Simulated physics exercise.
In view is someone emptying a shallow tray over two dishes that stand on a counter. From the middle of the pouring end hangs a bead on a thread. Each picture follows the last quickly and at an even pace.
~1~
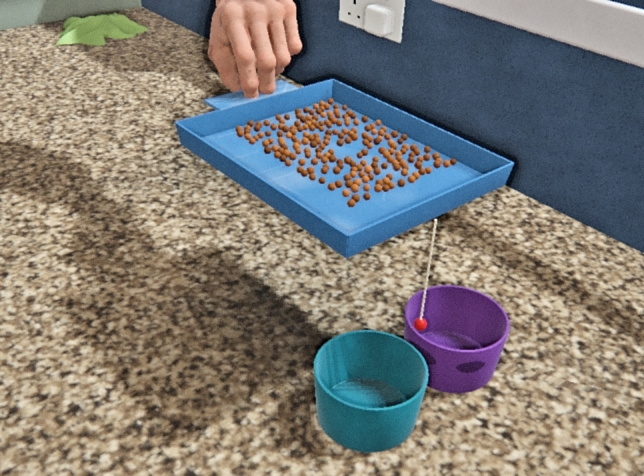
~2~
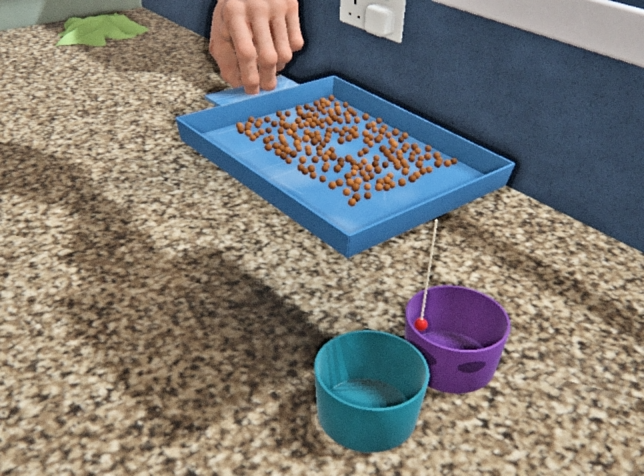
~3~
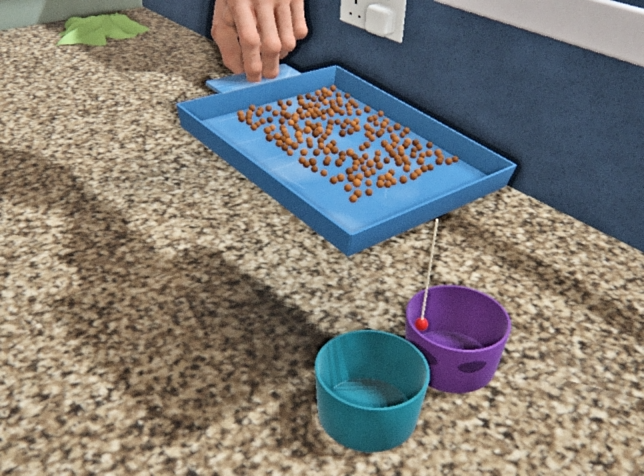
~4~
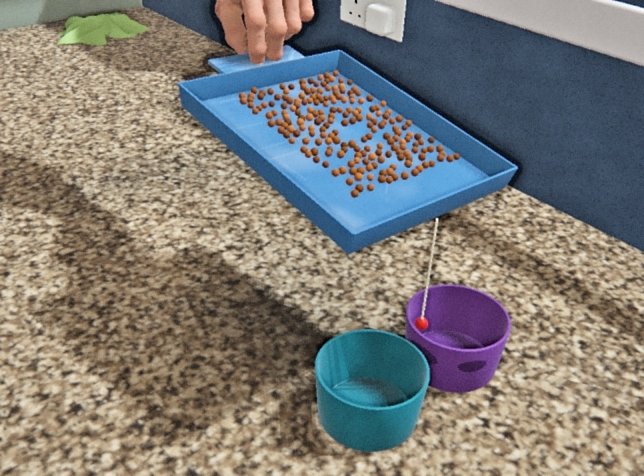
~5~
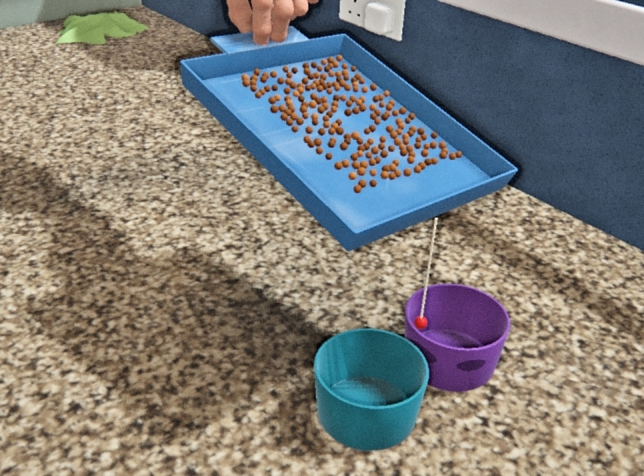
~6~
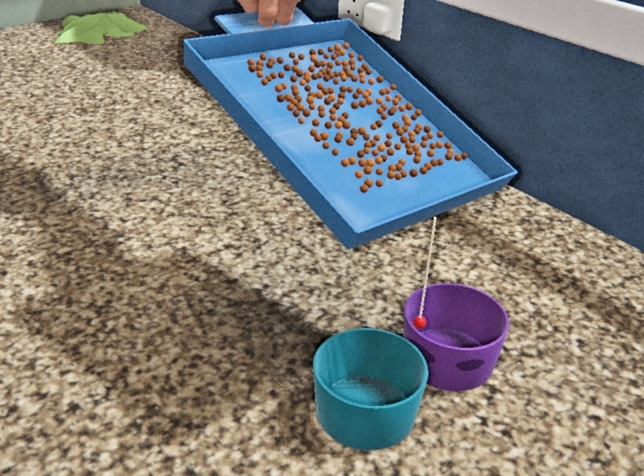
A hand lifts the back of a blue tray of brown balls, steepening its tilt.
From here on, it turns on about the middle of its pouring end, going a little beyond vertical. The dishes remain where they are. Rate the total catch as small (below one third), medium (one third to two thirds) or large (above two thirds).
Medium.
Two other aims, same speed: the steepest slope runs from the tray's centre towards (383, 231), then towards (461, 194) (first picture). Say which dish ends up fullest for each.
Try one: Left-side dish; try two: Right-side dish.
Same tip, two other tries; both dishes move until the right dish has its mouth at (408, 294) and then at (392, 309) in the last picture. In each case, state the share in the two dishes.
The first try gives 0 per cent, the second 0 per cent.
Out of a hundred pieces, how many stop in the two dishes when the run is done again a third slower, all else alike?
It would come out near 40 per cent.
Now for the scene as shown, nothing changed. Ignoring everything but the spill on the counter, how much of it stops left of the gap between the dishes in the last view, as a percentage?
About 0 percent.
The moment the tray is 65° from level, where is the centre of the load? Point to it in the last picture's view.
Centre estimate: (471, 188).
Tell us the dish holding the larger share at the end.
In the end, more sits in the rightmost one.
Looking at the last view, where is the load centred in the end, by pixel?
Last view, centre at rest - approx. (468, 364).
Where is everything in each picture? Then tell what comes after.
Corners of the pouring end at (349, 232) and (508, 162), level; middle of the load at (340, 143), cereal balls; left dish at (408, 420); right dish at (493, 363); bead on its thread at (420, 324), in the first picture.
Corners of the pouring end at (350, 232) and (509, 163), level; middle of the load at (341, 141), in the second picture.
Corners of the pouring end at (352, 231) and (511, 164), tipped barely, lowest at the right corner; middle of the load at (342, 134), in the third picture.
Corners of the pouring end at (354, 230) and (512, 166), tipped a little, lowest at the right corner; middle of the load at (345, 123), in the fourth picture.
Corners of the pouring end at (356, 229) and (513, 168), tipped a little, lowest at the right corner; middle of the load at (348, 112), in the fifth picture.
Corners of the pouring end at (358, 228) and (512, 171), tipped clearly, lowest at the right corner; middle of the load at (355, 105), about two thirds on the move; left dish at (408, 418); right dish at (492, 361), in the sixth picture.
Soon, tray tipped steeply; nearly all on the tray; a stray few in the right dish; a stray few outside both; a small part in the air.
A while on, tray tipped past a quarter turn; about two thirds on the tray; a small part in the right dish; a small part outside both; about a quarter in the air.
Towards the end, tray tipped past a quarter turn; about half in the right dish; about half outside both.
Finally, tray tipped past a quarter turn; none in the left dish; about half in the right dish; about half outside both.
